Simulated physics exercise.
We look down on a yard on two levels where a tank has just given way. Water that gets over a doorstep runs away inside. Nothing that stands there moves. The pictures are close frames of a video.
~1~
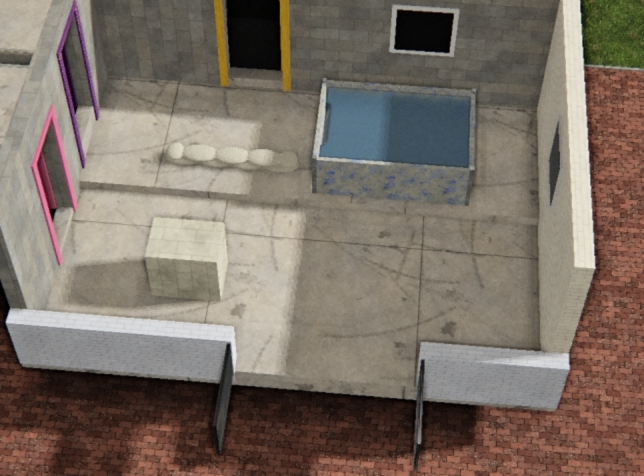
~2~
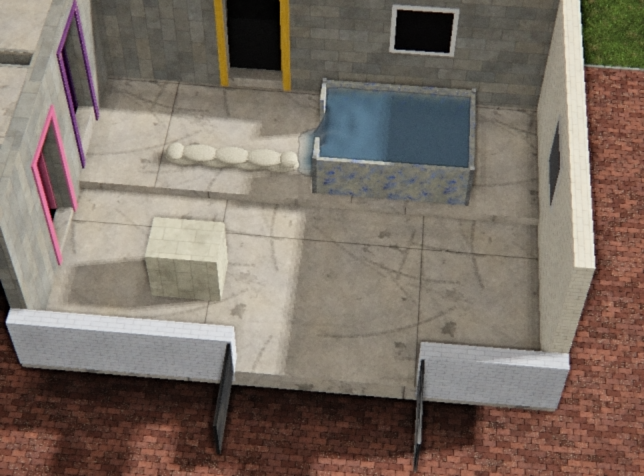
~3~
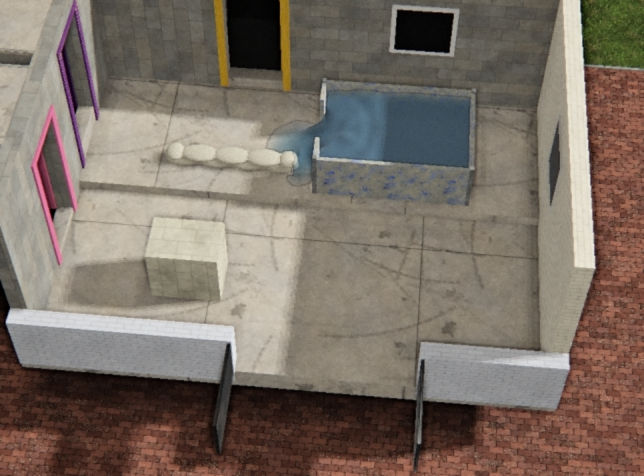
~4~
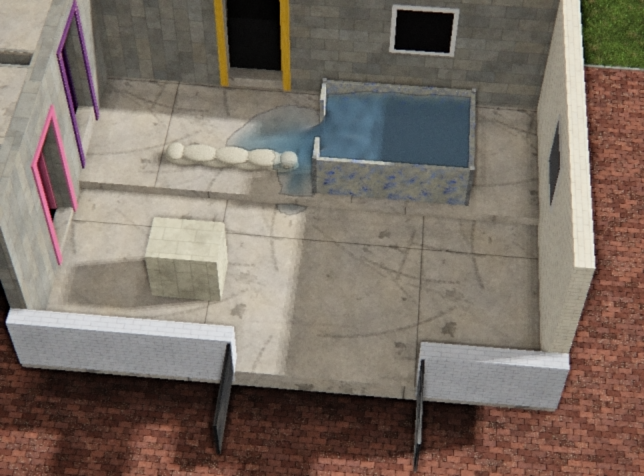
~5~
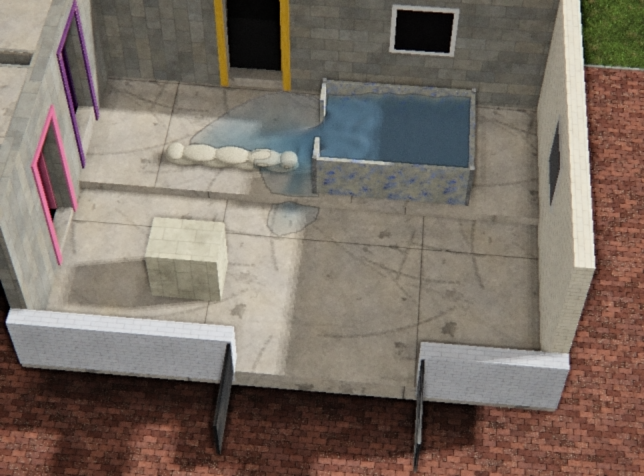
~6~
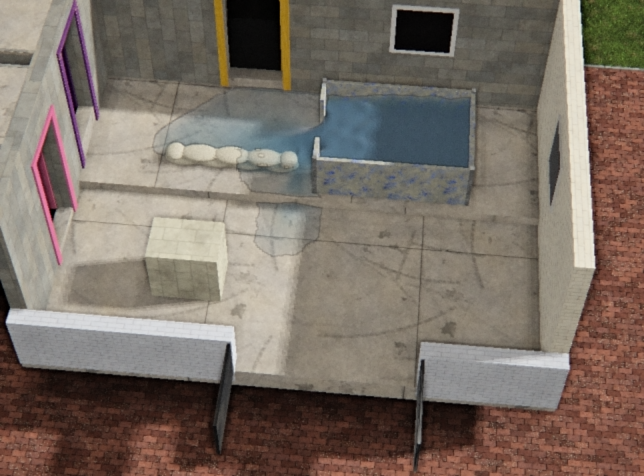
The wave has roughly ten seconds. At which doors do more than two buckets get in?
The pink door stays under that; the yellow door stays under that; the purple door stays under that.
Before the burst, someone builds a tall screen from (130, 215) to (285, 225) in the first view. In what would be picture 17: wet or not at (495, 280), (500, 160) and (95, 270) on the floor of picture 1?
In that order: Free of water, clear, dry.
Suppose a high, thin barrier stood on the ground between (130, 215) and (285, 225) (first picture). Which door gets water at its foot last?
Last comes the door marked pink.
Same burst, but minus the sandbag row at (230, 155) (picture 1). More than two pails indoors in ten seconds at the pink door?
One by one: The pink door passes that mark.
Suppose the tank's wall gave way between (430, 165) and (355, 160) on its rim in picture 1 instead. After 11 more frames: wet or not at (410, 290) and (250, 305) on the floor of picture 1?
One after the other: Wet, wet.
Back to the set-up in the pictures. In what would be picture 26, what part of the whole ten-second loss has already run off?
Close to 15 %.
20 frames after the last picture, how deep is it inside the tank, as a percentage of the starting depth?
Some 46 per cent.
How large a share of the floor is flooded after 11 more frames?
Near 40 in a hundred.
A moment on, water covers 30 % of the floor; the pink door not reached, the yellow door wet at the sill, nothing in, the purple door wet at the sill, nothing in.
Next, water covers 40 % of the floor; the pink door wet at the sill, nothing in, the yellow door wet at the sill, nothing in, the purple door wet at the sill, nothing in.
Then, water covers 45 % of the floor; the pink door wet at the sill, nothing in, the yellow door wet at the sill, nothing in, the purple door wet at the sill, nothing in.
Later, water covers 65 % of the floor; the pink door wet at the sill, nothing in, the yellow door wet at the sill, nothing in, the purple door wet at the sill, nothing in.
In the end, water covers 90 % of the floor; the pink door wet at the sill, nothing in, the yellow door wet at the sill, nothing in, the purple door wet at the sill, nothing in.
